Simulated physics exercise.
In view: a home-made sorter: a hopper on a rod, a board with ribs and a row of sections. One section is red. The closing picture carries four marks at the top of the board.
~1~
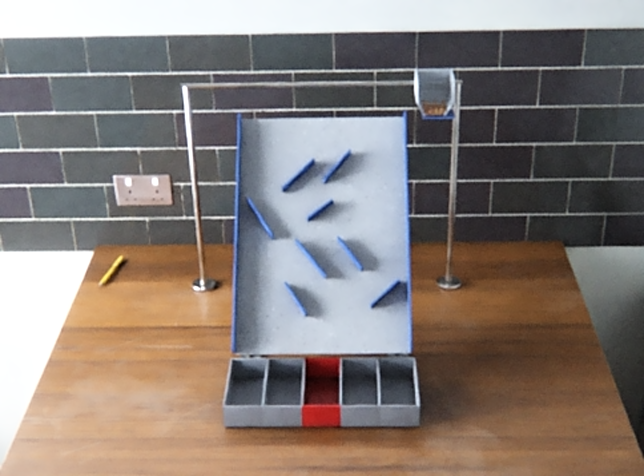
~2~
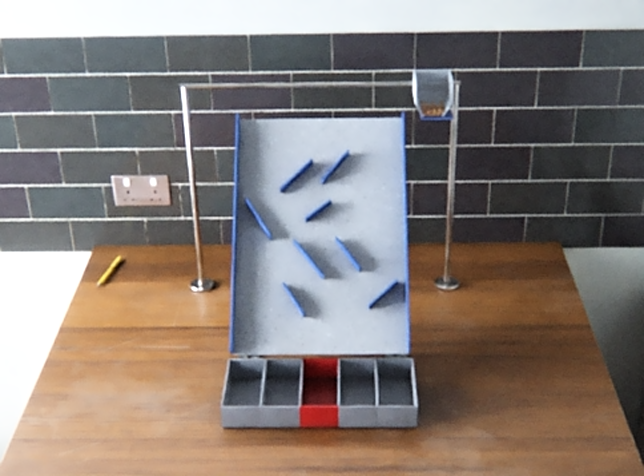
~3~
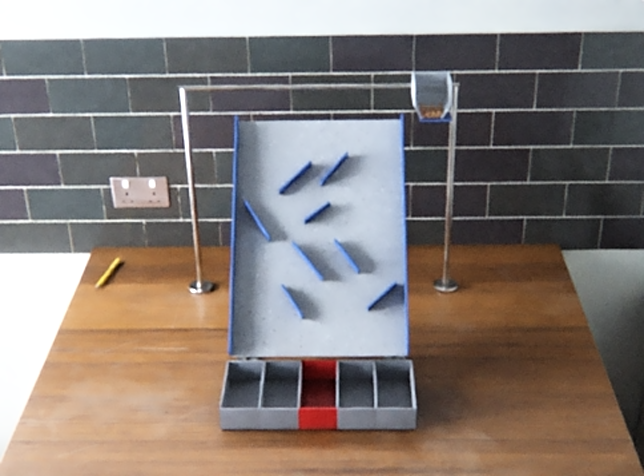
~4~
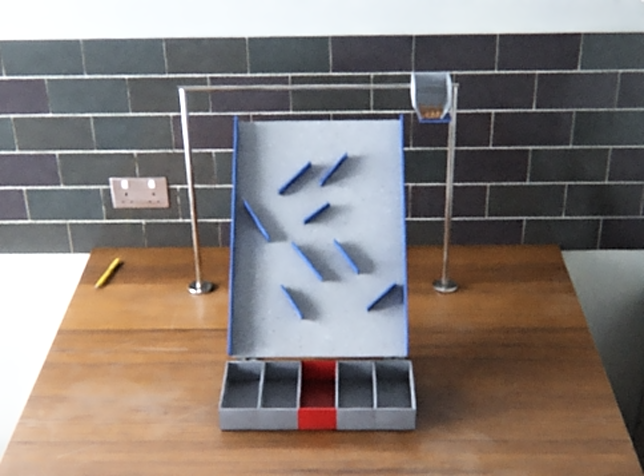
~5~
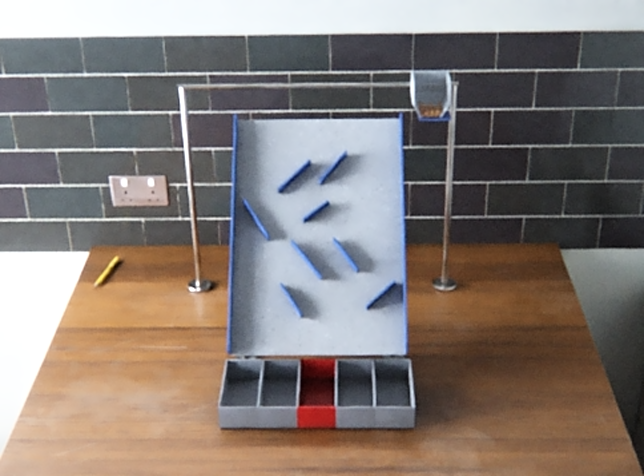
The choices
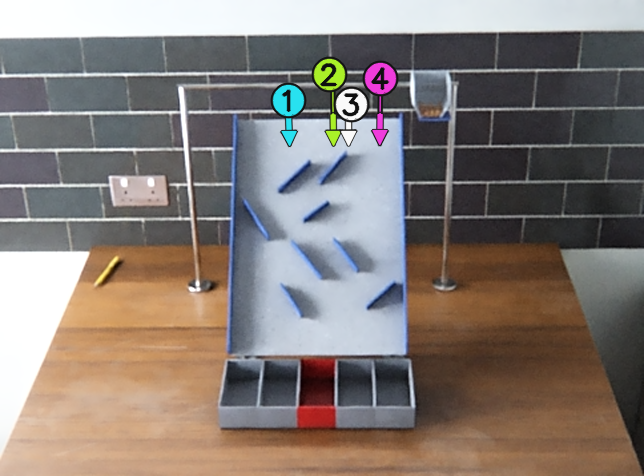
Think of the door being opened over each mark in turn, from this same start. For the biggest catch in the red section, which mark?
Choose 1.
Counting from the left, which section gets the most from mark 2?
It is the first one.
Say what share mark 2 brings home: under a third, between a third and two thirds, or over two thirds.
Mark 2 gives under a third.
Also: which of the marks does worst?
It is 2.
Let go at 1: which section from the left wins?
The third.
On the marked copy, mark 1 meets the board at (289, 140); mark 2 meets the board at (333, 140); mark 3 meets the board at (348, 140); mark 4 meets the board at (379, 139).
For mark 1, most in the red section, about a quarter in other sections.
For mark 2, a small part in the red section, most in other sections, a small part outside the box.
For mark 3, about a quarter in the red section, most in other sections.
For mark 4, about a third in the red section, about two thirds in other sections, a stray few outside the box.
